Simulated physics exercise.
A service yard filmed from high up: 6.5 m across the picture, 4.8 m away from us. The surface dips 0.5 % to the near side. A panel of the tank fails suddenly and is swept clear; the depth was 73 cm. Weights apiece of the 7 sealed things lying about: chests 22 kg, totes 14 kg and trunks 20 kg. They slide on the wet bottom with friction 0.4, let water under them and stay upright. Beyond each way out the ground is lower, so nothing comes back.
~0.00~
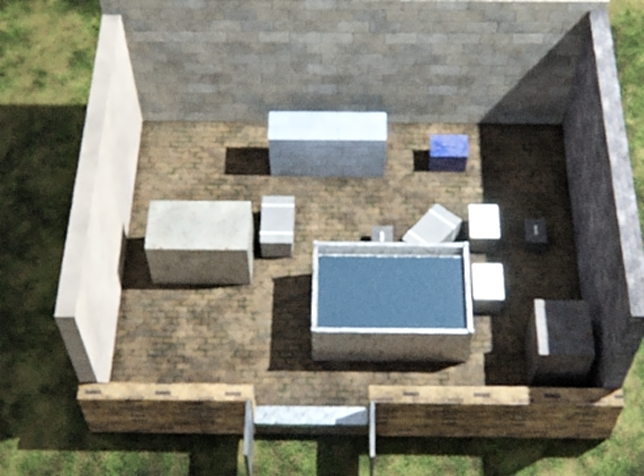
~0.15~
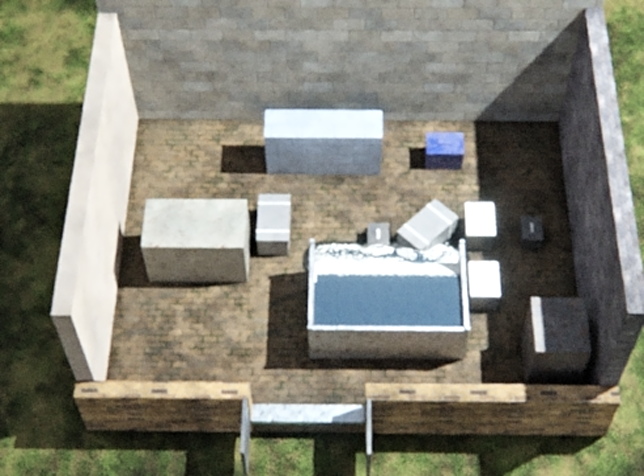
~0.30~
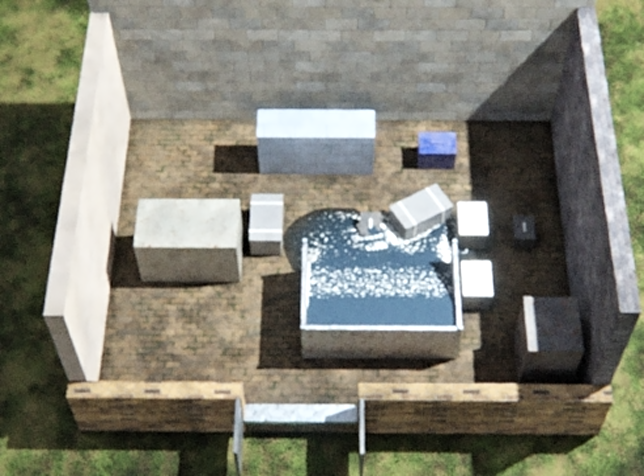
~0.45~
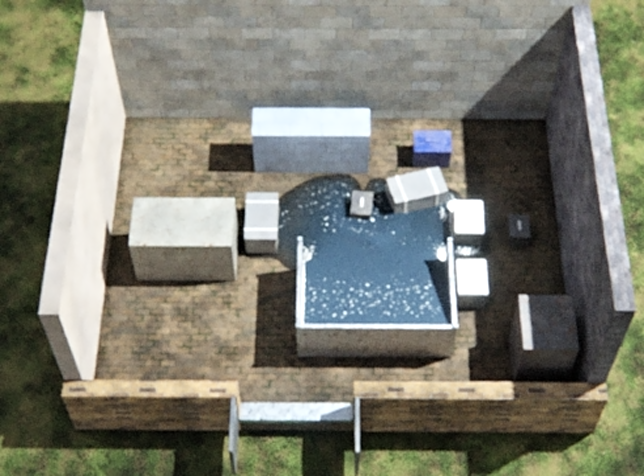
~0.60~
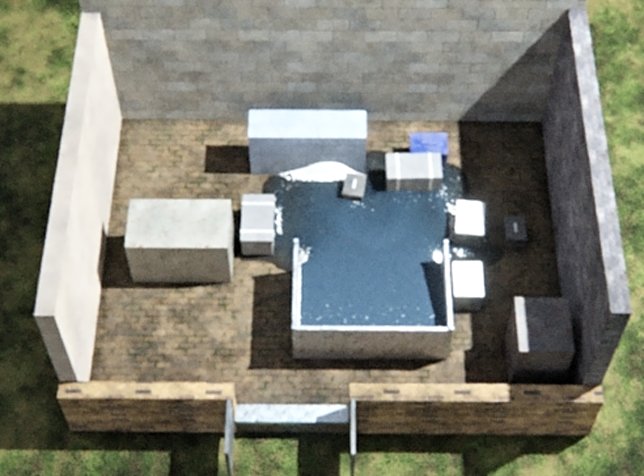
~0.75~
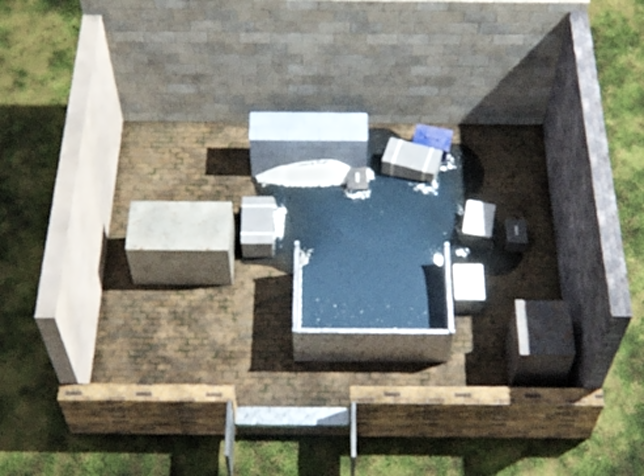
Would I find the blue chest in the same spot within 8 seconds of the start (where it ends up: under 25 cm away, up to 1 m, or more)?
Blue chest ends far away.
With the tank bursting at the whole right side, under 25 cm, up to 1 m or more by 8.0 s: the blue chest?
In that case the blue chest gets carried off.
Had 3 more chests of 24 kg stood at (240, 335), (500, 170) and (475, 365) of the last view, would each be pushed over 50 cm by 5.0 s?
In turn: Less, more, less.
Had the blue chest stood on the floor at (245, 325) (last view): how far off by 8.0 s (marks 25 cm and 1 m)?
It holds its place.
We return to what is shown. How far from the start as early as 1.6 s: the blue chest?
About 80 cm.
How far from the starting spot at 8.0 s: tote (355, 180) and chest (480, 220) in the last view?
In that order: 250 cm, 80 cm.
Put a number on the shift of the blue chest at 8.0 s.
About 350 cm.
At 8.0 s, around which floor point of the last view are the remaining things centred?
At about (404, 286).
After 1.6 s the blue chest is near (464, 111), 0.7 m from its start, afloat; 0 of 7 are out; 3 afloat.
After 3.6 s the blue chest is near (525, 266), 2.4 m from its start, aground; 0 of 7 are out; 2 afloat.
After 5.6 s the blue chest is near (481, 320), 3.0 m from its start, afloat; 0 of 7 are out; 3 afloat.
After 8.0 s the blue chest is near (485, 356), 3.6 m from its start, aground; 0 of 7 are out; 2 afloat.
